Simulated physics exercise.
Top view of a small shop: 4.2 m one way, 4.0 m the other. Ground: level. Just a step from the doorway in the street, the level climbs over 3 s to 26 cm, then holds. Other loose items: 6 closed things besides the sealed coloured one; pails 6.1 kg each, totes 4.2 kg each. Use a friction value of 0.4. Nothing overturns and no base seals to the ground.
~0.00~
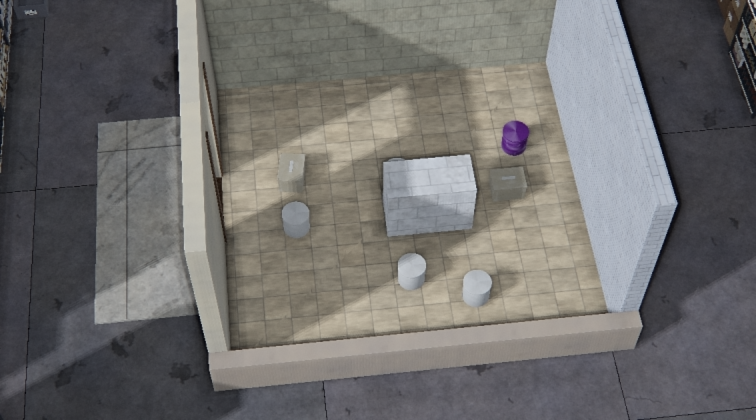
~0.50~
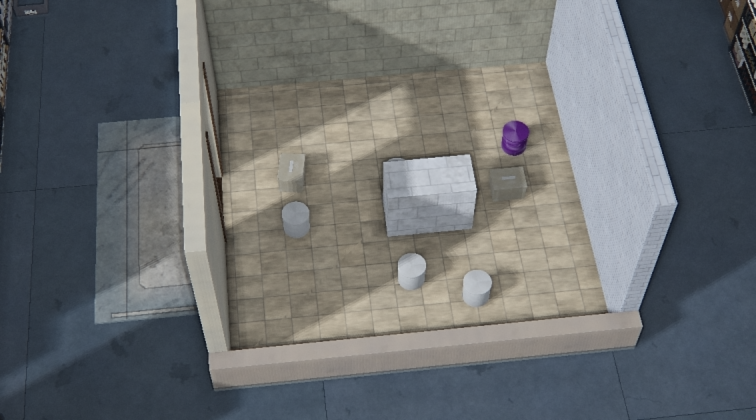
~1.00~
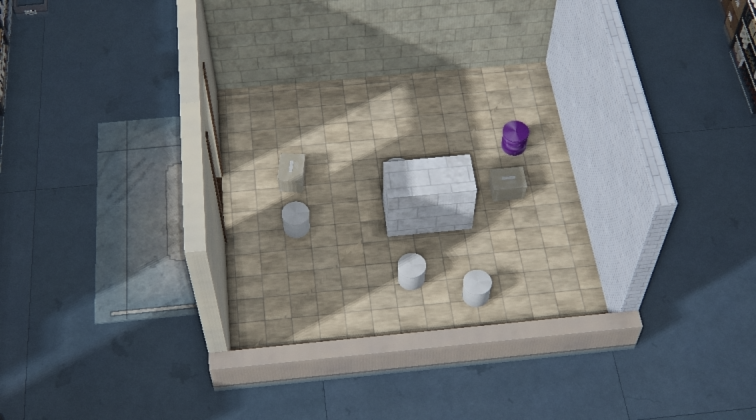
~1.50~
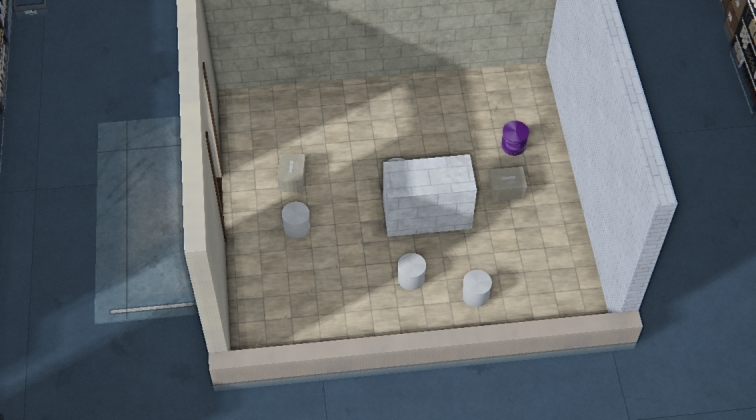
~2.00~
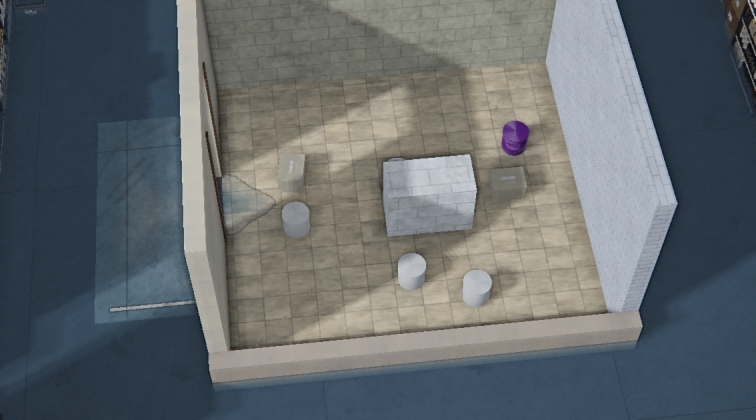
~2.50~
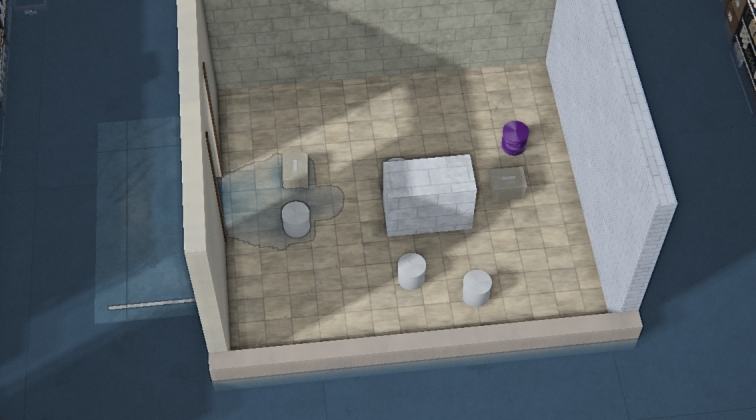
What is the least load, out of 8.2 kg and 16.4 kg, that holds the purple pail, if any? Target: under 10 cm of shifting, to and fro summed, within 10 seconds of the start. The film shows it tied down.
The least is 16.4 kg.
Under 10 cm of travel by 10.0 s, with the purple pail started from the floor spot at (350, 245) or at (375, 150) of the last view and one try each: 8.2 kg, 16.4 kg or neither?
Result, try 1: Heavy passes, light fails; try 2: Heavy passes, light fails.
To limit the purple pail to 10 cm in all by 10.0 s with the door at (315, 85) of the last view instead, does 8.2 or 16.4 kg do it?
In that case the lighter option suffices.
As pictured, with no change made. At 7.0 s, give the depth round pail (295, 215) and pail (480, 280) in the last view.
First about 9 cm, second about 5 cm.
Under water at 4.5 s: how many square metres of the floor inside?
10.5 m2.
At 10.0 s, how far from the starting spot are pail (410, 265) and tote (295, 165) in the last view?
The first is 200 cm from its start, the second 250 cm.
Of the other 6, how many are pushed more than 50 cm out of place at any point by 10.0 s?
6 of them.
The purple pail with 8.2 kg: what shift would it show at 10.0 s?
Roughly 80 cm.
After 3.5 s the purple pail would be 0 cm from its start with 8.2 kg and 0 cm from its start with 16.4 kg; 0 cm of water round it then.
After 4.5 s the purple pail would be 0 cm from its start with 8.2 kg and 0 cm from its start with 16.4 kg; 1 cm of water round it then.
After 7.0 s the purple pail would be 0 cm from its start with 8.2 kg and 0 cm from its start with 16.4 kg; 7 cm of water round it then.
After 10.0 s the purple pail would be 84 cm from its start with 8.2 kg and 0 cm from its start with 16.4 kg; 10 cm of water round it then.
